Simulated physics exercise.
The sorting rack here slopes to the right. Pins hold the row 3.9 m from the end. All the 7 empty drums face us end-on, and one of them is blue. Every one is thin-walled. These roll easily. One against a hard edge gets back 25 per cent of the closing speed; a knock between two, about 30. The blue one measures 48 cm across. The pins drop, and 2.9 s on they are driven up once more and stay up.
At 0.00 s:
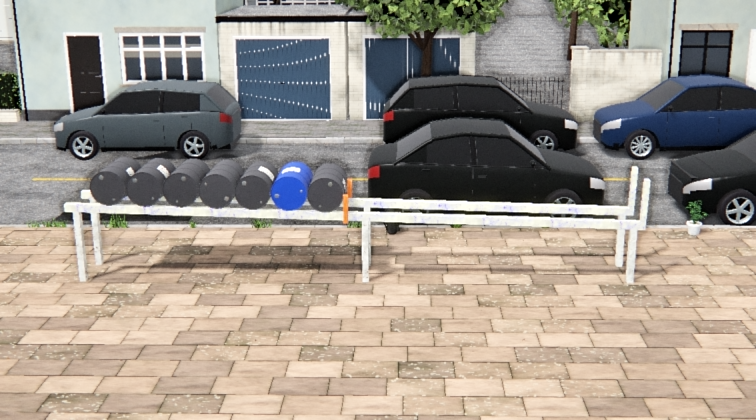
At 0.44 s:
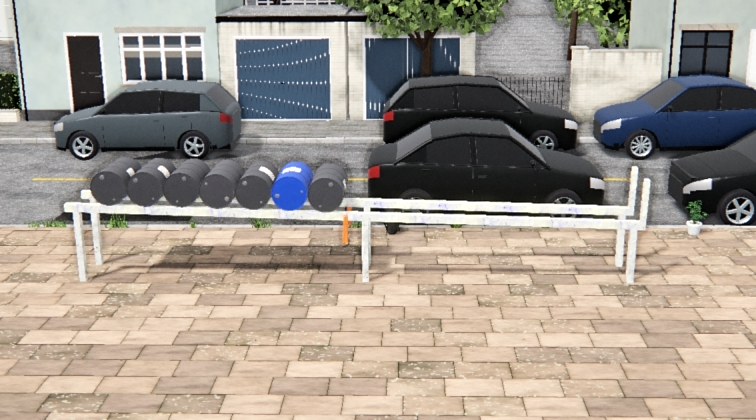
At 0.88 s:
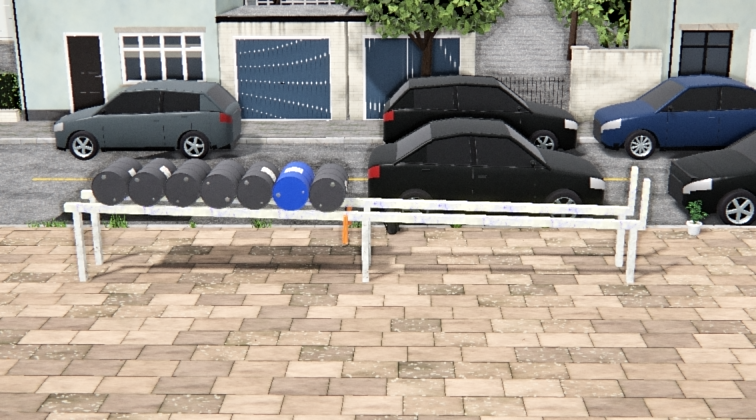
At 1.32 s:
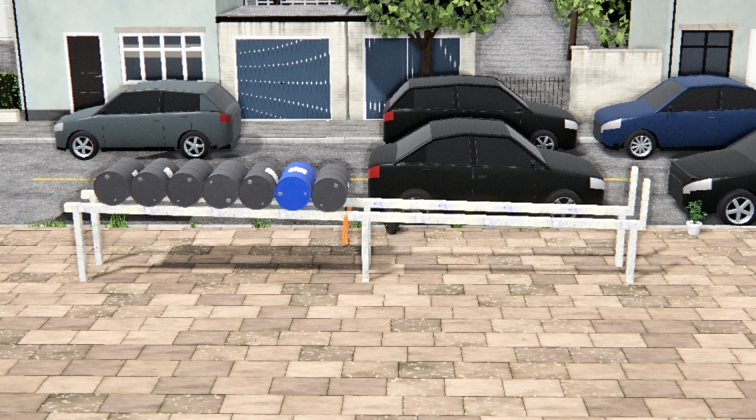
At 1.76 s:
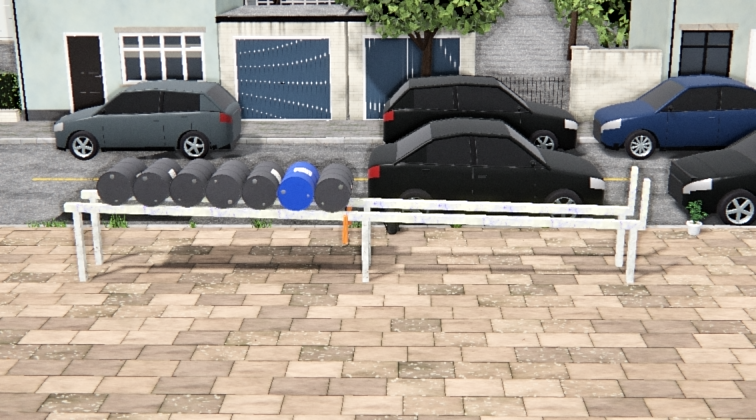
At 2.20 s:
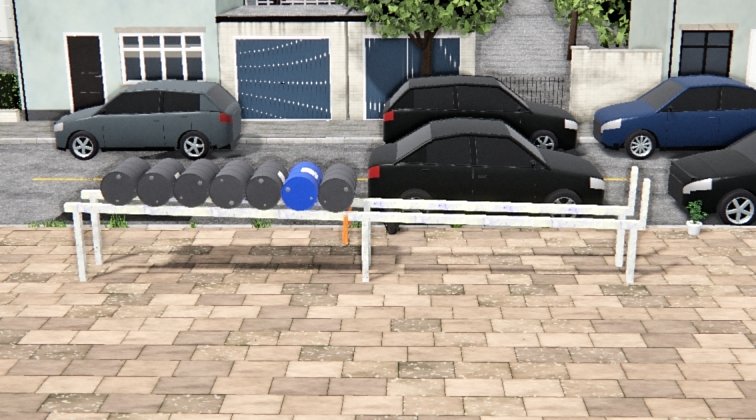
The clip shows a row of dark barrels with one blue barrel among them on a white rack beside parked cars; an orange pin drops below the rail, and the barrels roll slightly to the right together.
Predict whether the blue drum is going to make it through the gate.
Watching it, blue never gets past.
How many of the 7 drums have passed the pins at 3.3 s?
By then the number is 1.
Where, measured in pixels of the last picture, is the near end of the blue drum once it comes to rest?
I'd say somewhere close to (325, 195).
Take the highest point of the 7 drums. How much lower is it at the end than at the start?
0 cm.
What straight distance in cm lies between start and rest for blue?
The blue one comes to about 50.
After 3.3 s, blue is on the rails, 45 cm above the pins, rolling right; 1 below the pins.
After 4.7 s, blue is on the rails, 25 cm above the pins; 1 below the pins.
After 6.4 s, no change for blue; 1 below the pins.
At rest (8.2 s), blue is on the rails, 25 cm above the pins; 1 below the pins.
